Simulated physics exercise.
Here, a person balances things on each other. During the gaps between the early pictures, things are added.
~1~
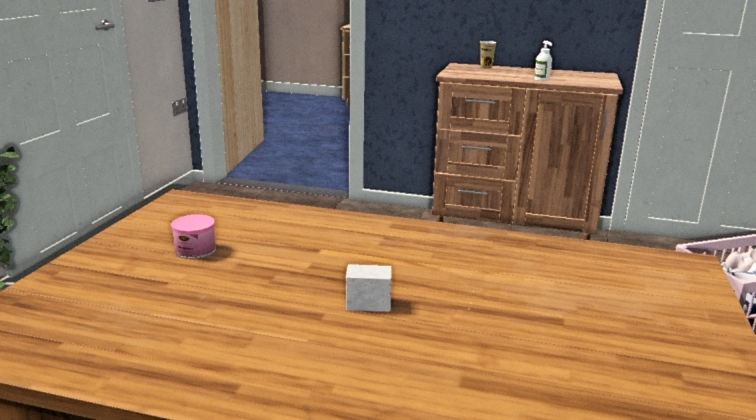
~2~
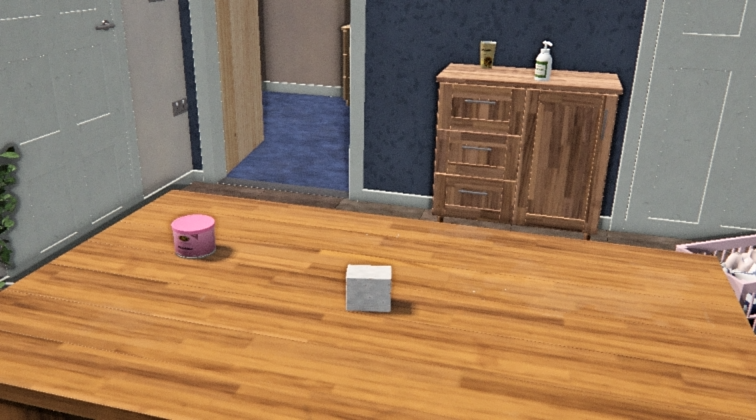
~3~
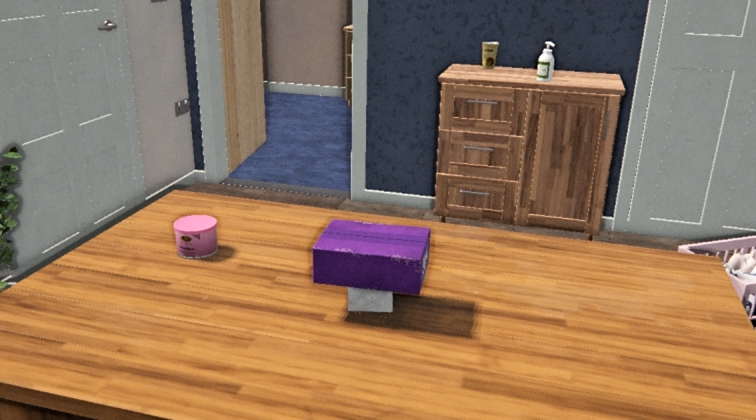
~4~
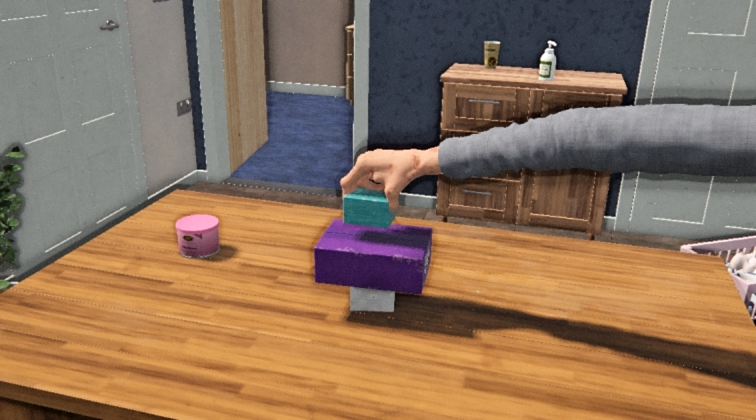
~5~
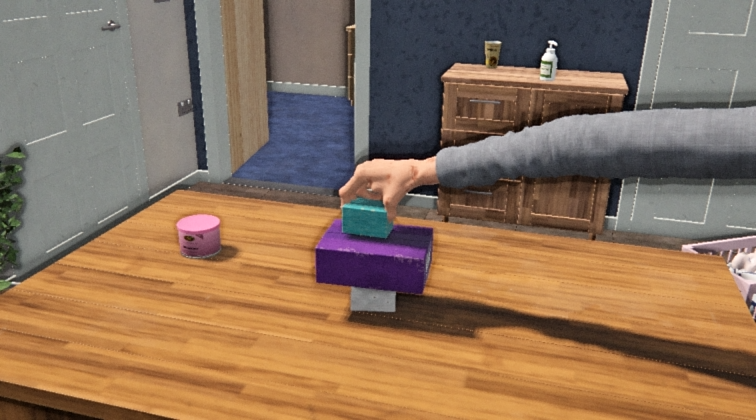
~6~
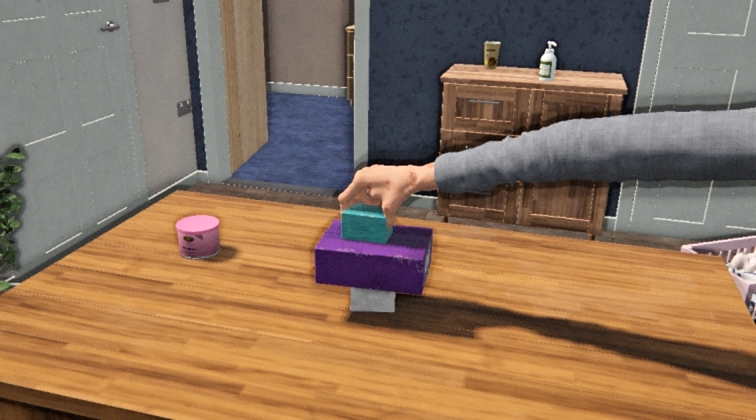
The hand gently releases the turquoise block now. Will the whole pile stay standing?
Yes, nothing drops.
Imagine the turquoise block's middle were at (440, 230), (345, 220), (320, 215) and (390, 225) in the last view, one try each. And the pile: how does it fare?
Going through the four cases in order, the pile tumbles down, then stands firm, then tumbles down, and finally stands firm.
Then, 0.20 s past the last view, nothing moves.
Then, 0.70 s past the last view, turquoise block resting near (367, 224).
Finally, all 4 still in place. Final places as the last picture's camera would see them, turquoise block near (367, 224). The pile holds.
